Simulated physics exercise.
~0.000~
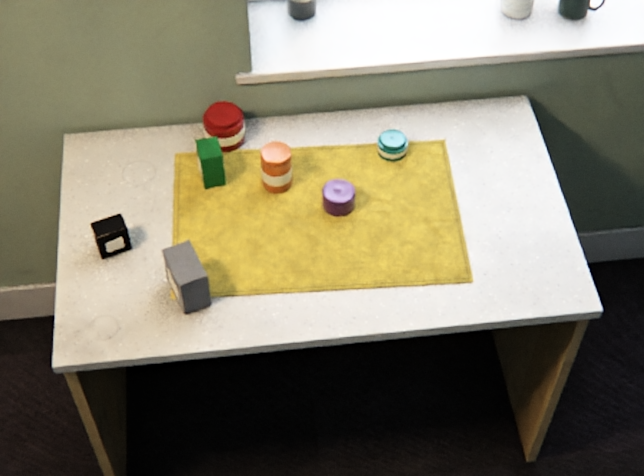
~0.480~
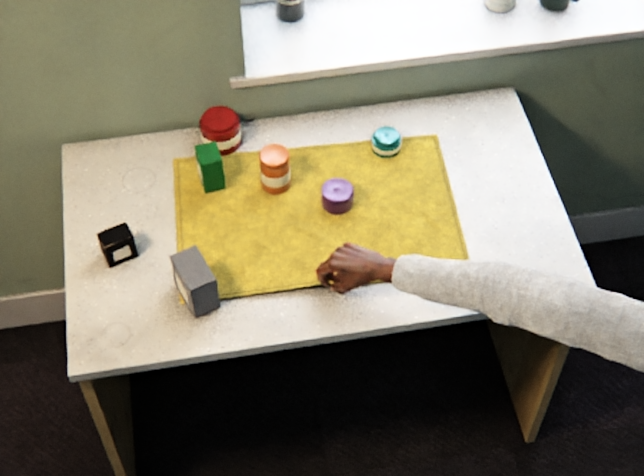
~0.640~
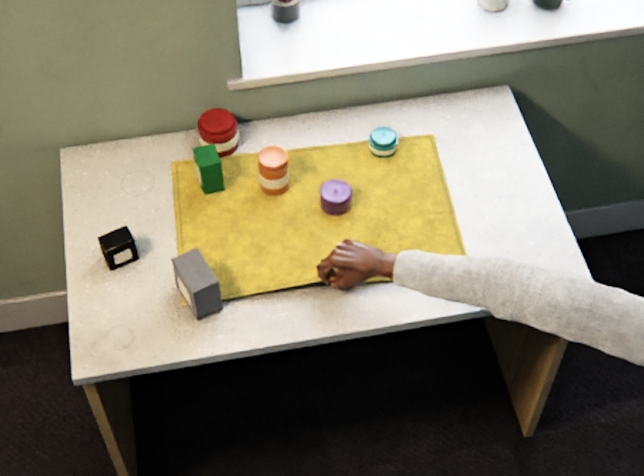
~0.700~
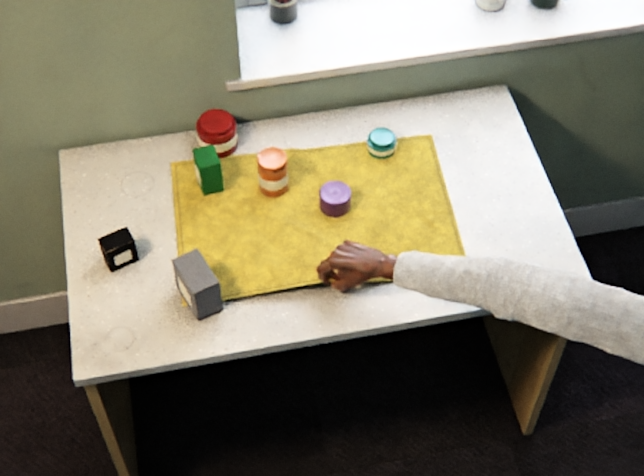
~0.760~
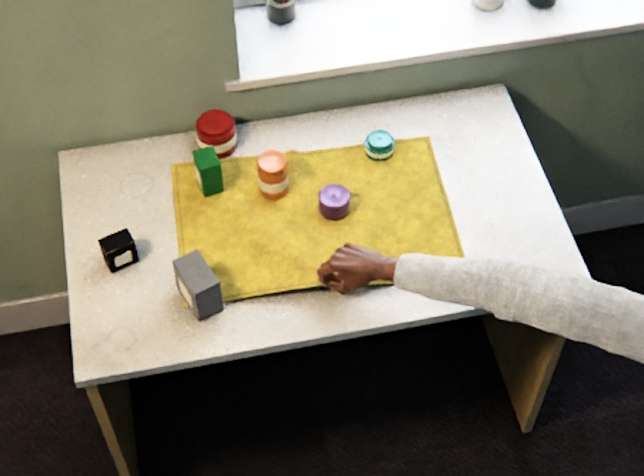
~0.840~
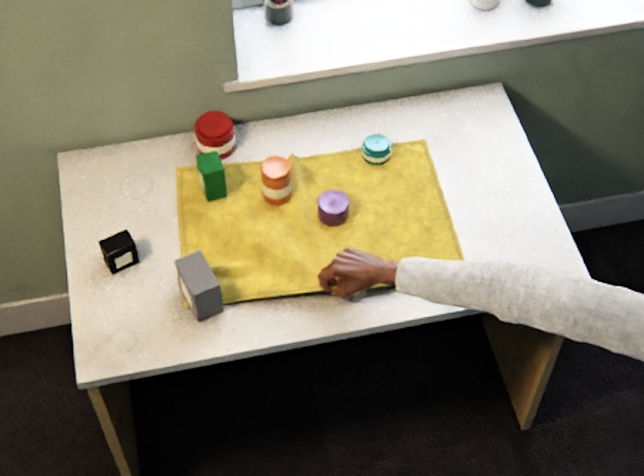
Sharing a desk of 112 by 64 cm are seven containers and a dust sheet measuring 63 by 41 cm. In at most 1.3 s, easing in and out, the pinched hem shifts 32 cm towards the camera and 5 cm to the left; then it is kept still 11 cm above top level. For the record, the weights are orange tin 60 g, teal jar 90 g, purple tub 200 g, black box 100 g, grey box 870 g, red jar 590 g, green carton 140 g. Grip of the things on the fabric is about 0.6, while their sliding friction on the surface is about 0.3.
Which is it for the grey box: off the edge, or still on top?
It quits the surface.
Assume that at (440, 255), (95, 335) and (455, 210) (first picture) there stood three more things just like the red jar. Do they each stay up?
Off the top, still on top, still on top.
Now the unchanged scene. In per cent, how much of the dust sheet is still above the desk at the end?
Some 35 in a hundred.
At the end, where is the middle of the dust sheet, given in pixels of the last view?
Near (315, 343).
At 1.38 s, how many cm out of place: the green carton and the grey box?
Estimate: Green carton near 20 cm, grey box near 8 cm.
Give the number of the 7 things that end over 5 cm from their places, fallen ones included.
In total, 5 of them qualify.
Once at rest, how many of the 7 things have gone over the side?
That works out to 3 of them.
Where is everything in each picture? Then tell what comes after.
Shows, grey box (184, 262); dust sheet corners (175, 154) (445, 140) (473, 282), in the first picture.
Shows, dust sheet corners (174, 159) (437, 135); grip (328, 284), in the second picture.
Shows, dust sheet corners (172, 162) (433, 134); grip (329, 280), in the third picture.
Shows, dust sheet corners (171, 163) (431, 135); grip (329, 282), in the fourth picture.
Shows, purple tub (334, 196); teal jar (380, 138); orange tin (272, 161); dust sheet corners (172, 164) (428, 136); grip (329, 284), in the fifth picture.
Shows, grey box (197, 272); dust sheet corners (177, 168) (425, 140) (470, 277); grip (330, 289), in the sixth picture.
After 1.1 s, 100 % of the dust sheet is still over the top; grey box 2 cm off its start, purple tub 13 cm off its start, orange tin 12 cm off its start.
After 1.4 s, 80 % of the dust sheet is still over the top; grey box 8 cm off its start, purple tub 25 cm off its start, teal jar 23 cm off its start.
After 1.6 s, 60 % of the dust sheet is still over the top; grey box 15 cm off its start at (240, 317), purple tub 34 cm off its start at (350, 316), teal jar 32 cm off its start at (392, 243).
After 1.9 s, 45 % of the dust sheet is still over the top; grey box on its side, 23 cm off its start, teal jar 42 cm off its start, purple tub 40 cm off its start.
After 3.5 s, 35 % of the dust sheet is still over the top; grey box over the edge, teal jar over the edge, purple tub over the edge, orange tin 36 cm off its start at (313, 284).
